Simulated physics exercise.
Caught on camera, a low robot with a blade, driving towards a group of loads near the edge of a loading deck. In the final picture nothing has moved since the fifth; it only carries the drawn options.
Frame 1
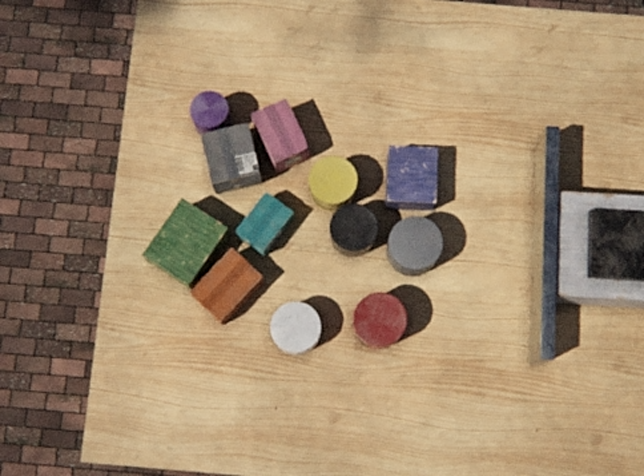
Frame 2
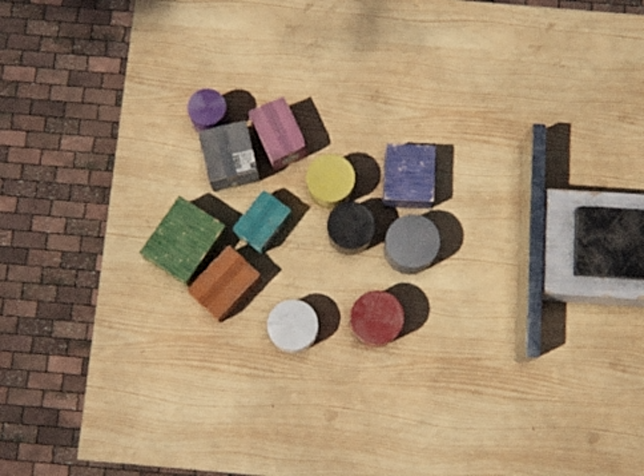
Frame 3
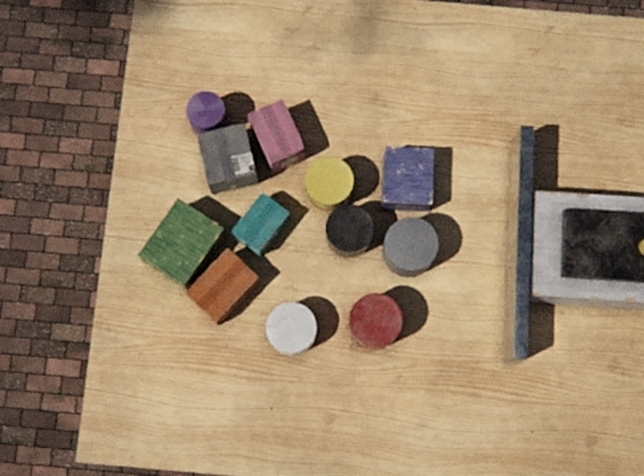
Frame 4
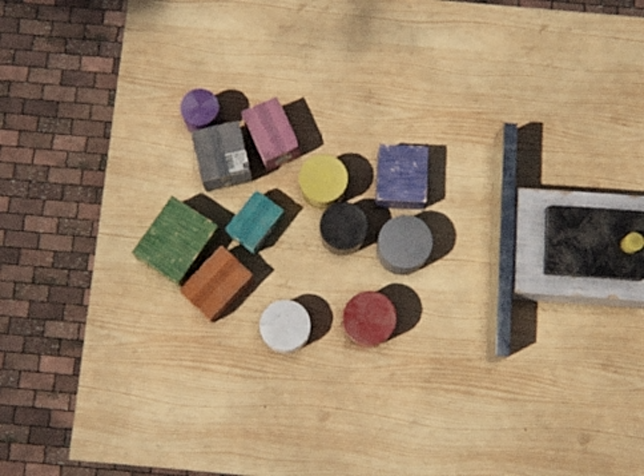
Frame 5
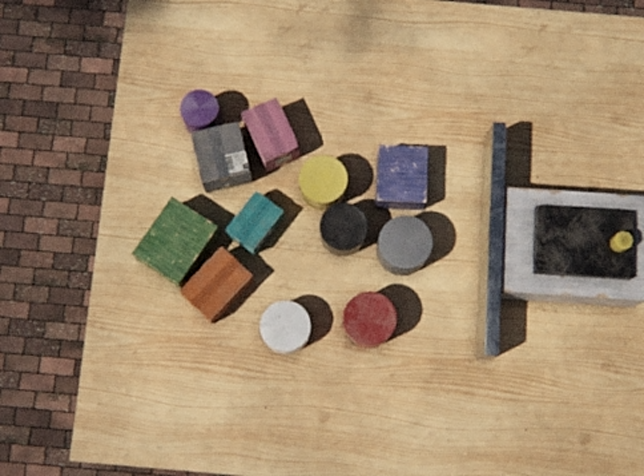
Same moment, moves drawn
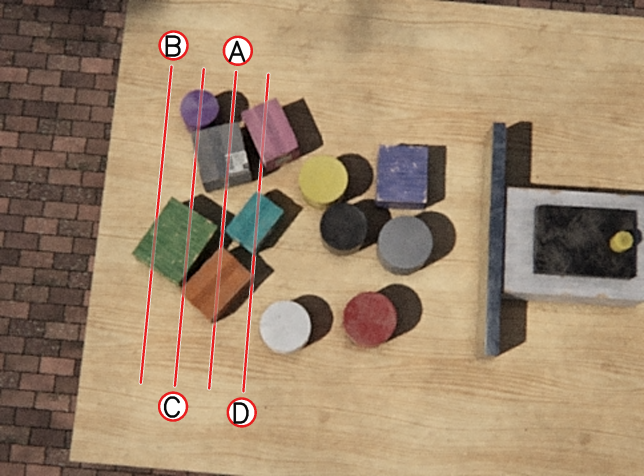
A low robot with a wide upright blade moves slowly left across a wooden surface, closing some of the gap to a scattered group of colourful boxes and round containers, which stay in place beside a brick-paved area.
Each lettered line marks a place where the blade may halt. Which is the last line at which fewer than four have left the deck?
At C, and not beyond.
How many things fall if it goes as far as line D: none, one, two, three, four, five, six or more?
In all, none.
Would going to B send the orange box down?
Yes.
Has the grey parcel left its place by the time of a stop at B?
Yes.
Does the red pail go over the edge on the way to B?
By then, no.
On the marked copy, A at (223, 225); B at (157, 220); C at (190, 223); D at (256, 228).
Taking C. A third of the way, robot (466, 232); red pail (345, 319); blue crate (355, 174).
Two thirds of the way, robot (355, 223); grey parcel (156, 150); green crate (157, 254).
When it is over, robot (270, 215); grey parcel over the edge; green crate over the edge; two fallen.
As for the rest, A is within the limit but short; B drops five; D is within the limit but short.
